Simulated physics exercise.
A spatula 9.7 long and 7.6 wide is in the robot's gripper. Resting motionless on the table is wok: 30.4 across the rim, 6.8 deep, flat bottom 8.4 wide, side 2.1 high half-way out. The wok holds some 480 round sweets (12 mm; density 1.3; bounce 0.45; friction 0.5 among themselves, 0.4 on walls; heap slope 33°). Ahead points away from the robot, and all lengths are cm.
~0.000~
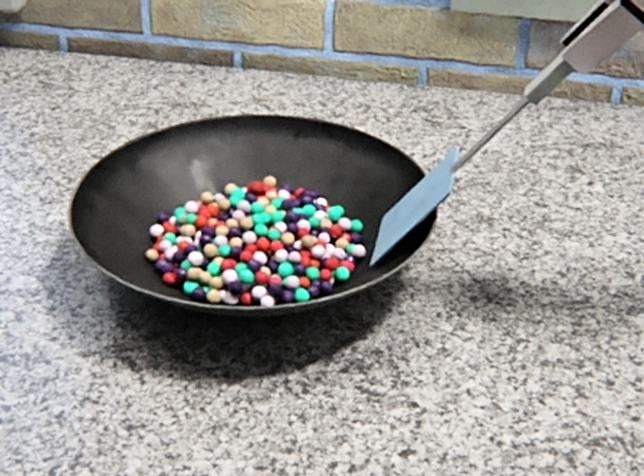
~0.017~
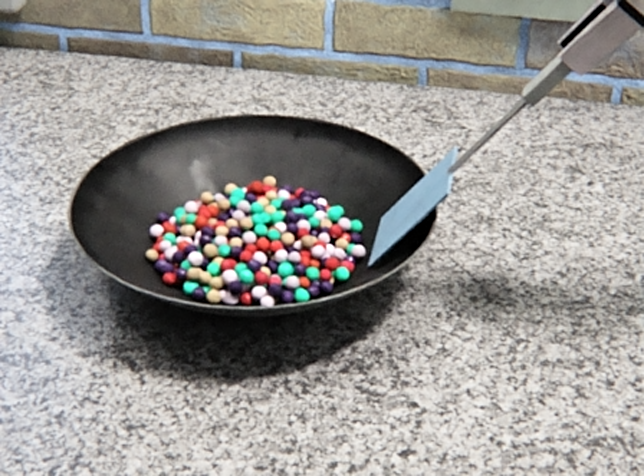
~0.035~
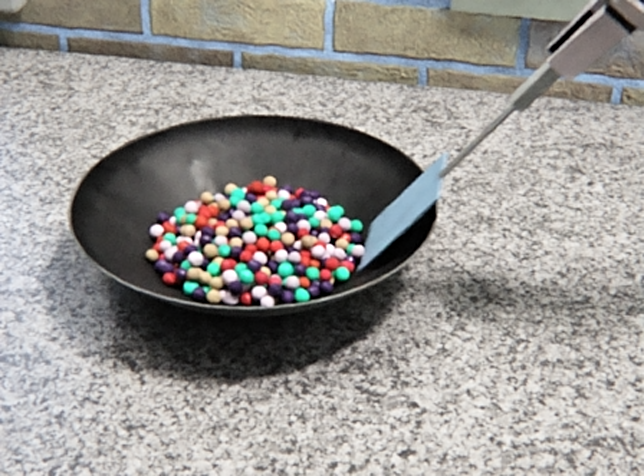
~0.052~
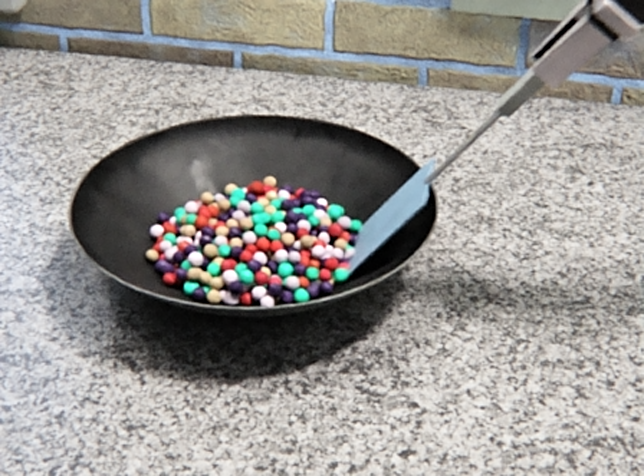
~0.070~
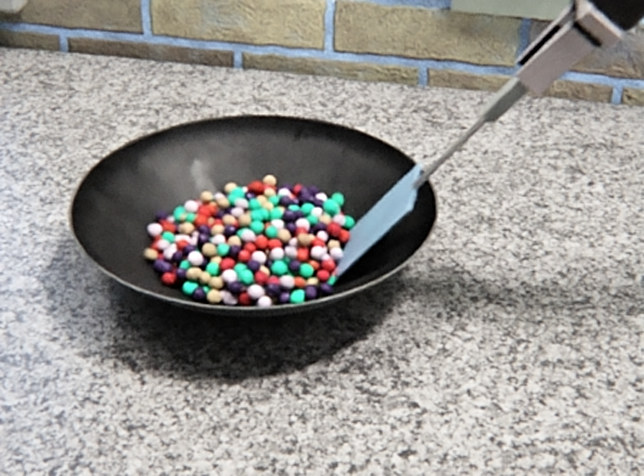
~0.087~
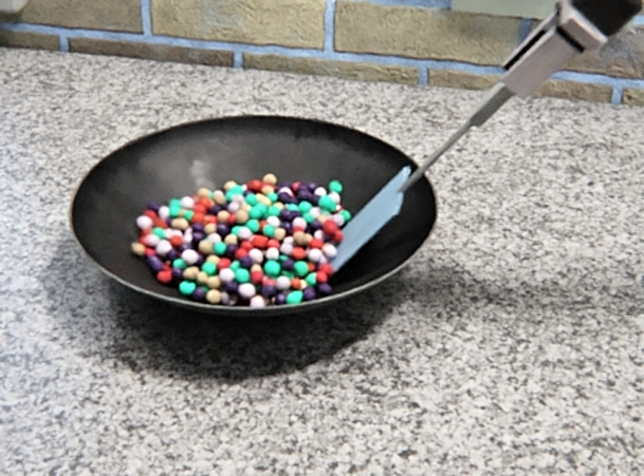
On a speckled counter, a gripped blue spatula slides left into colourful balls, nudging them slightly.
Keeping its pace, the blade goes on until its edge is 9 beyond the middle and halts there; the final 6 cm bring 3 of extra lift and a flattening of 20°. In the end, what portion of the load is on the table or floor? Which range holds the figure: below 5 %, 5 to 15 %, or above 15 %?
The figure lies within 5 to 15 %.
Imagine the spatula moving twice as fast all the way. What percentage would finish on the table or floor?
40 per cent, about.
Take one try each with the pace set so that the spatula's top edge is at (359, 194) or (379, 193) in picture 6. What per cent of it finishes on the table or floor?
Try one roughly 35 per cent; try two roughly 35 per cent.
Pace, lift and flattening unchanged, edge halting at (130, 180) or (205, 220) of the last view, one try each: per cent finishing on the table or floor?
Estimates, in order: 30 % and 0 %.
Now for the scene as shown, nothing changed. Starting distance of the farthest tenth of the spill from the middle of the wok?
Seen from above, roughly 30 cm.
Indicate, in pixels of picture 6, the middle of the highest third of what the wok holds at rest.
(141, 200).
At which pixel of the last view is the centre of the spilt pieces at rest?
I'd place it close to (30, 221).
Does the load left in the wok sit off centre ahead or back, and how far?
It rests close to 5.0 centimetres ahead of centre.
After 0.18 s, sloping 53°, highest piece 6 above the table; 482 in the wok.
After 0.27 s, sloping 47°, highest piece 8 above the table; 482 in the wok.
After 0.52 s, sloping 33°, highest piece 8 above the table; 448 in the wok, 27 on the table or floor, 7 on the blade or in flight.
After 1.57 s, sloping 33°, highest piece 7 above the table; 446 in the wok, 36 on the table or floor.
At rest, 446 in the wok, 36 on the table or floor. That is 7 % on the table or floor.
